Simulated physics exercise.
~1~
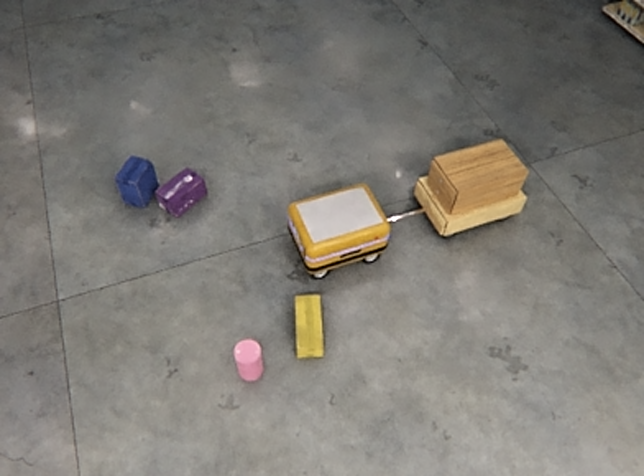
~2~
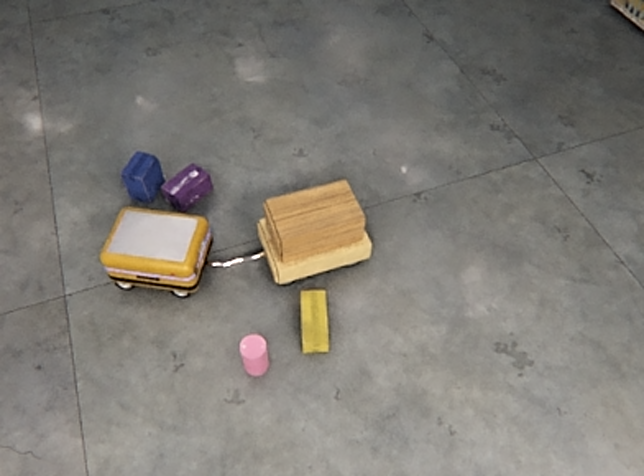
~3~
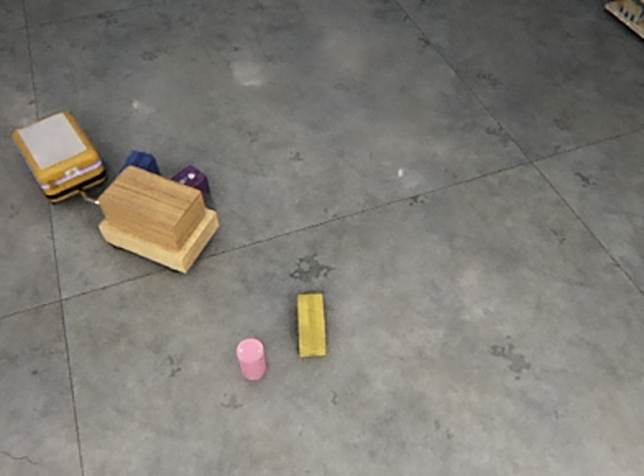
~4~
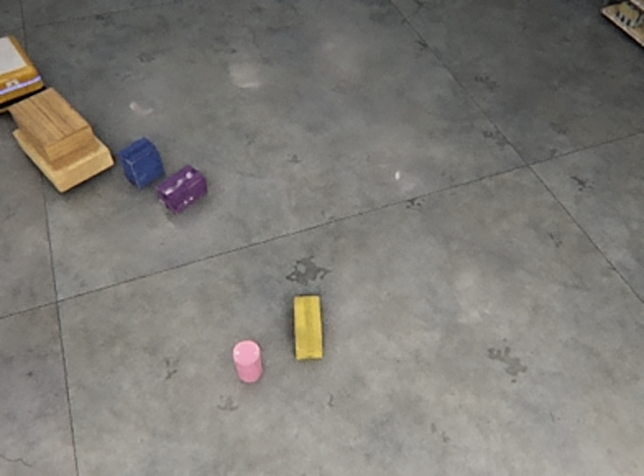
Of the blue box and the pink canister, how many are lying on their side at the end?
None of them are. The blue box and the pink canister are both still upright at the end.
Yellow tug towing a wood-loaded cart left across a grey floor, curving up past a blue box that ends slightly shifted, still upright.
